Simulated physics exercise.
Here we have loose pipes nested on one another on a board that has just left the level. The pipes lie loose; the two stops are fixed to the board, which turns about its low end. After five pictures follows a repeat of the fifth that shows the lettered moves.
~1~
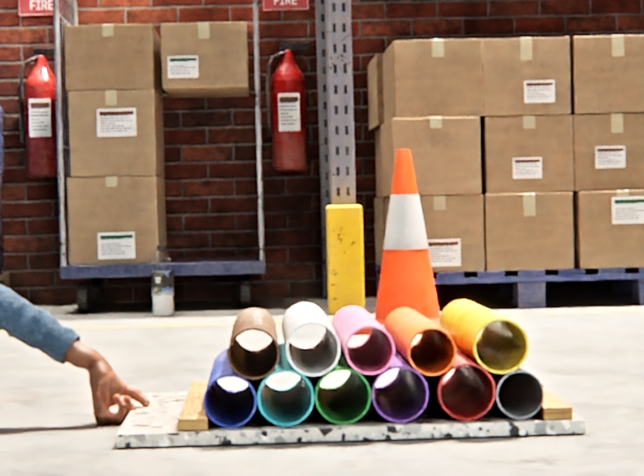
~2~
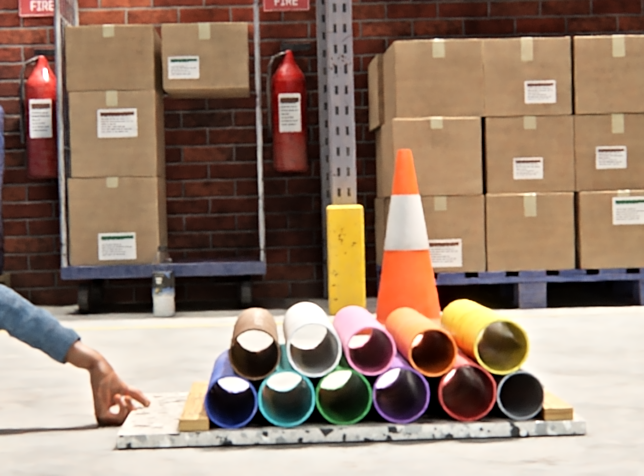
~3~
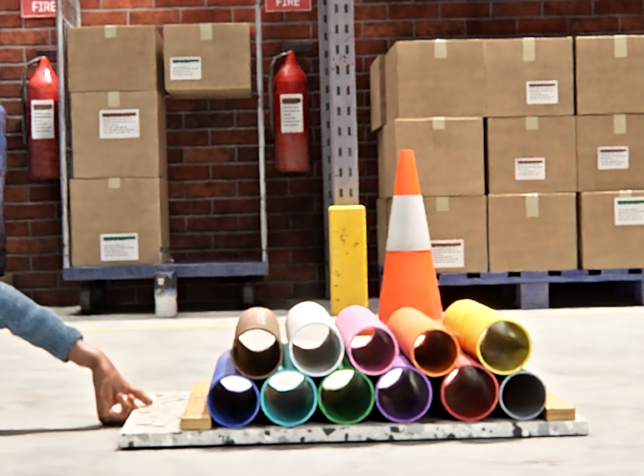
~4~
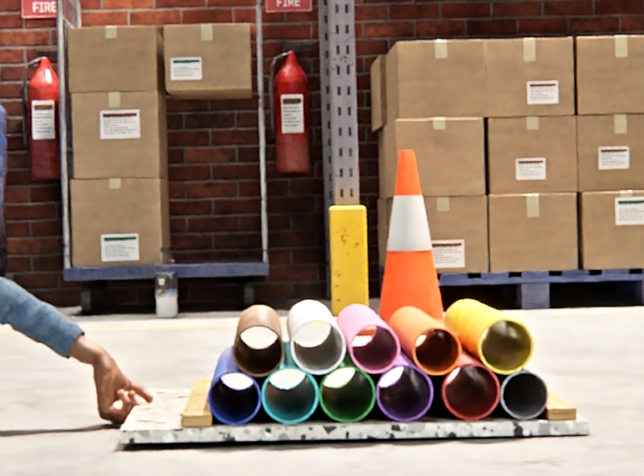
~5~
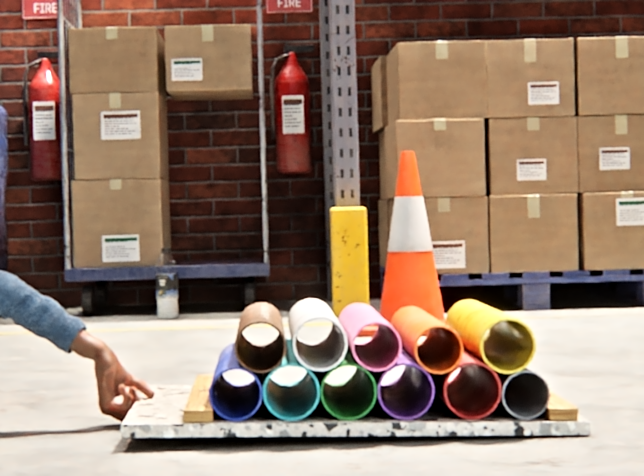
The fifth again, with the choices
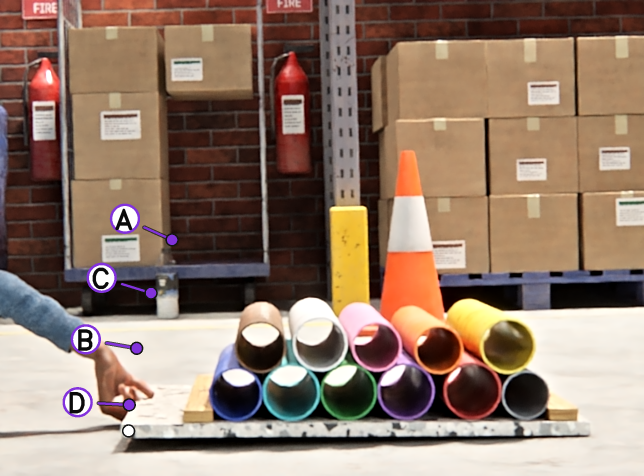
To begin with, colourful pipes lie stacked in two rows on a speckled board on a warehouse floor, with a hand touching the board's left end and an orange cone behind. Then the hand lifts that end very slightly, and the pipes rise a little with it, staying nested together.
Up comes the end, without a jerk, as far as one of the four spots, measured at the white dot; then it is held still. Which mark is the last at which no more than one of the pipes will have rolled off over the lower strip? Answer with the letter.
Lift it to A and no more.
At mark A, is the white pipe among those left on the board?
The white pipe: Yes.
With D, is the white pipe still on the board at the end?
Yes.
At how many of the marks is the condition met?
The number is four.
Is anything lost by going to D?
At D: No.
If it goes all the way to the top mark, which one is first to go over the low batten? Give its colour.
First is the yellow one.
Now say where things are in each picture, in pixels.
Brown pipe (254, 353); orange pipe (432, 352); pink pipe (370, 350), in the first frame.
Pink pipe (371, 351); yellow pipe (502, 346), in the second frame.
Board (346, 406); blue pipe (233, 400); turquoise pipe (289, 398); pink pipe (373, 350), in the third frame.
Board (347, 404); blue pipe (235, 398); turquoise pipe (290, 395), in the fourth frame.
Board (348, 402); blue pipe (236, 394); turquoise pipe (291, 392), in the fifth frame.
On the marked copy, A at (172, 240); B at (136, 348); C at (151, 293); D at (129, 405); the white dot at (129, 431).
Following A. Soon after the start, board at 16°.
Later, board at 26°.
In the end, board at 26°, one over the low batten (yellow).
As for the rest, B none over the low batten; C none over the low batten; D none over the low batten.
